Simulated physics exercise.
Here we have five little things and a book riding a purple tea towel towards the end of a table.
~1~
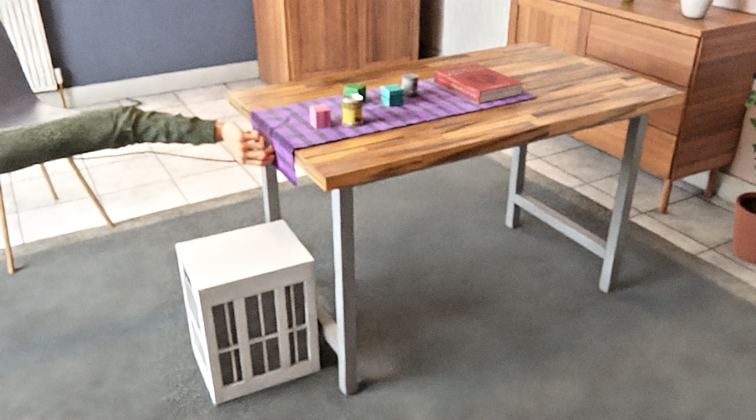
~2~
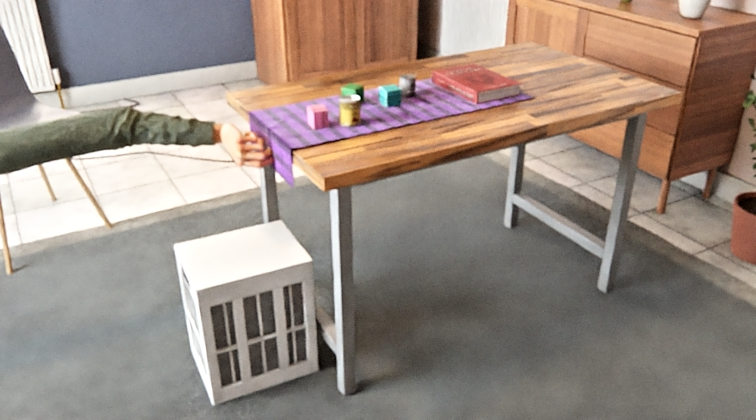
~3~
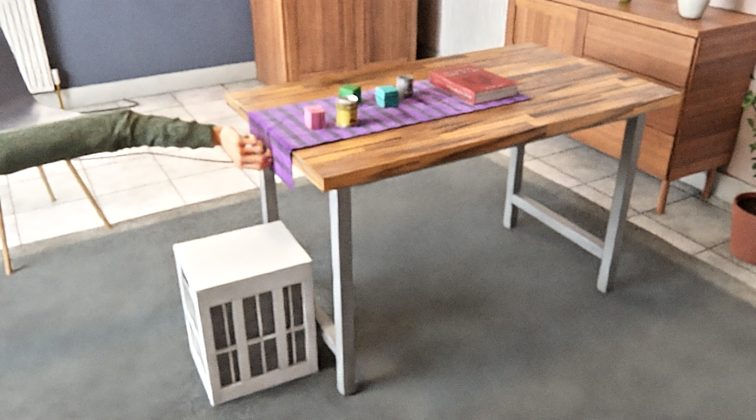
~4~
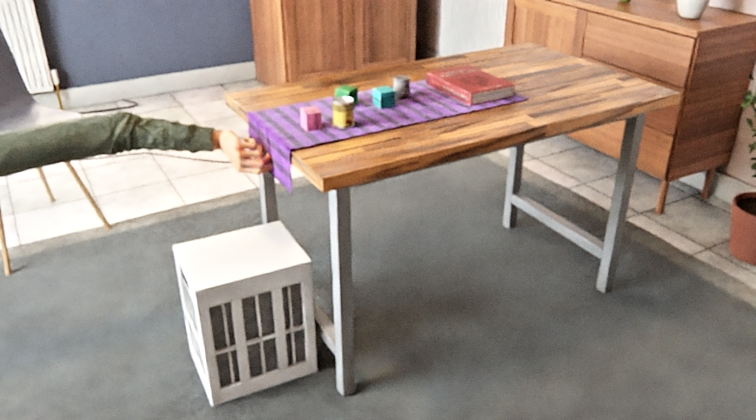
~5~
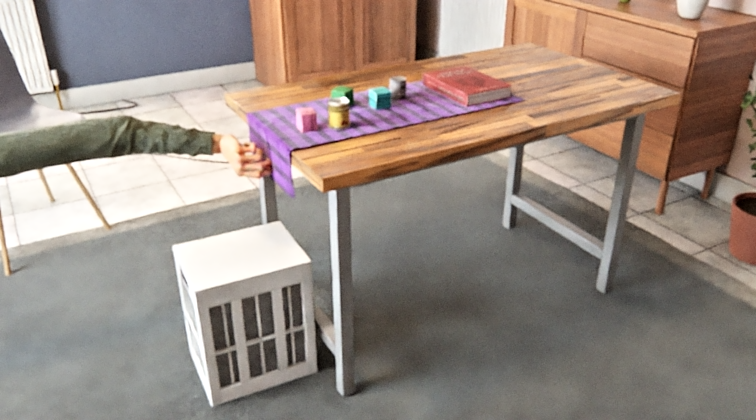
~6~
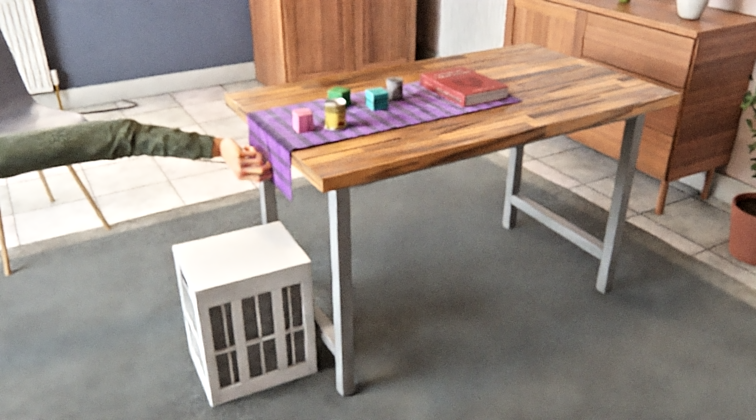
In a room with a grey rug over pale tiles, seen from slightly above, a wooden table with grey metal legs stands before brown cabinets, a white crate beneath its left corner. On a purple cloth sit pink, green and turquoise cubes, a yellow can, a grey pot and a red book. A green-sleeved arm at left slowly draws the cloth slightly leftward over the edge, its load riding along.
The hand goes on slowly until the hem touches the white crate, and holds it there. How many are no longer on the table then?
It carries off two.
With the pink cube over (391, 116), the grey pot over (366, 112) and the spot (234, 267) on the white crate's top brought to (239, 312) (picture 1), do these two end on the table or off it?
The pink cube drops off; the grey pot comes down.
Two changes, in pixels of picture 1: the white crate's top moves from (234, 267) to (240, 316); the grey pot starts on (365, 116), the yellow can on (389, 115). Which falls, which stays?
The grey pot tumbles off; the yellow can goes over.
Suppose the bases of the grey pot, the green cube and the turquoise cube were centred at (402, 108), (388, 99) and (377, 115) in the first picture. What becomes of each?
The grey pot keeps its place on top, the green cube keeps its place on top, the turquoise cube survives.
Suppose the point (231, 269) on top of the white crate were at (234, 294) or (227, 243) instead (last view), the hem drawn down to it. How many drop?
In that case 3 and 1.
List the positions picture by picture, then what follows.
The first frame shows hem (297, 187); pink cube (320, 108); yellow can (352, 98); green cube (355, 86); turquoise cube (393, 87); grey pot (410, 76); top of the crate (234, 268).
The second frame shows hem (293, 189); pink cube (318, 108).
The third frame shows hem (293, 191); yellow can (347, 99).
The fourth frame shows hem (292, 195); green cube (346, 88); top of the crate (231, 269).
The fifth frame shows hem (295, 199); turquoise cube (380, 90).
The sixth frame shows hem (292, 203); pink cube (303, 112); yellow can (335, 102); green cube (339, 90); turquoise cube (377, 91); grey pot (395, 79).
Soon after, hem near (273, 219); pink cube gone.
After that, hem on the crate; pink cube and yellow can gone.
In the end, hem on the crate; pink cube and yellow can gone. The answer is two.
